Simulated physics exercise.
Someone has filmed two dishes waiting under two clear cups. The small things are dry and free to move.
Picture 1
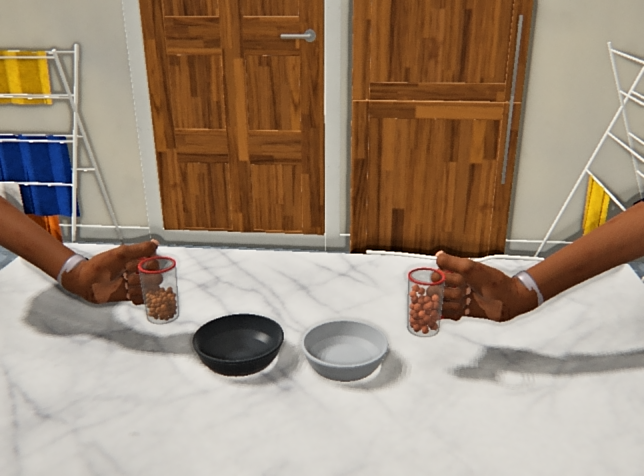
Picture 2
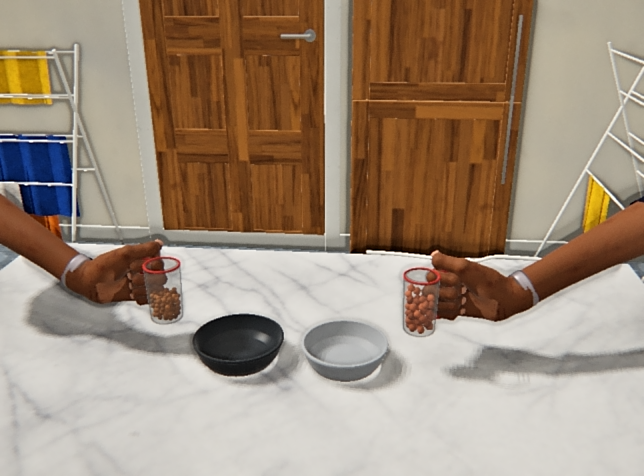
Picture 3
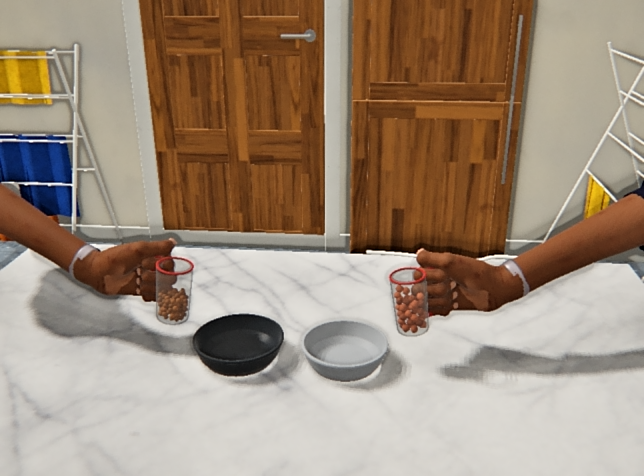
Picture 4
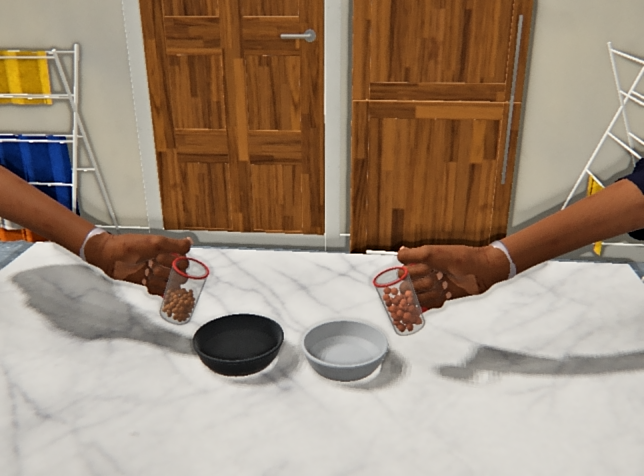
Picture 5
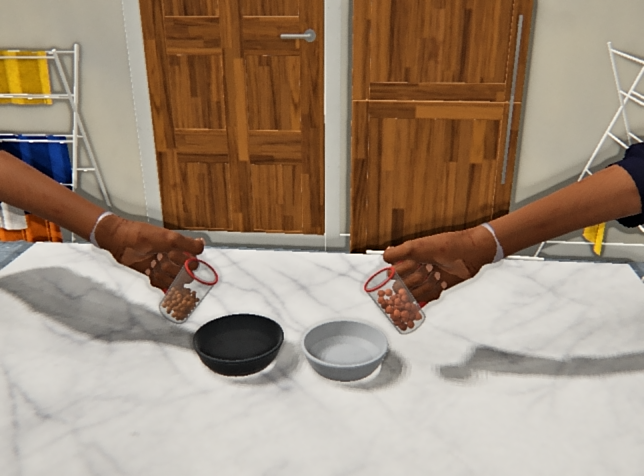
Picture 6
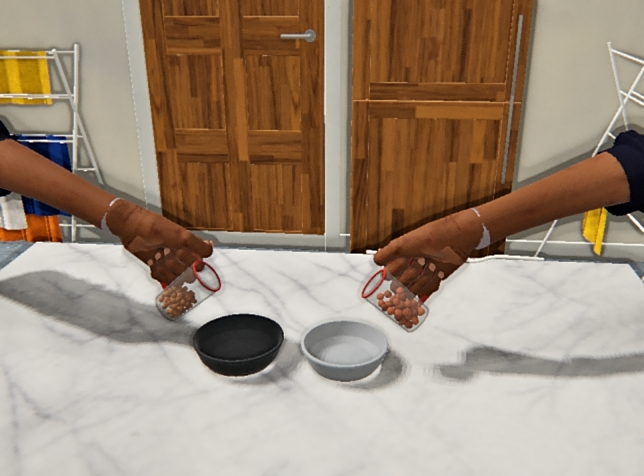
Two brown-skinned hands reach in from the left and right, each holding a clear, red-rimmed cup of small brown or reddish-brown pieces above a white marble counter, seen from slightly above. A black dish and a grey dish sit between them, with wooden doors and drying racks behind. The hands move slightly inward, then steadily tilt both cups toward the middle, while the camera stays still.
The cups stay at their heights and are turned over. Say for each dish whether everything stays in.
On the left the dish takes them without a loss, on the right it takes them without a loss.
Then, 0.20 s on from there, left, the whole lot still in the cup; right, the whole lot still in the cup.
Then, 0.46 s on from there, left, the whole lot still in the cup; right, the whole lot still in the cup.
Then, 0.73 s on from there, left, the bulk still in the cup, a little in the dish, a little in the air; right, the bulk still in the cup, a little in the dish, a little in the air.
In the end, left, the whole lot in the dish, none at all outside the dish; right, the whole lot in the dish, none at all outside the dish.
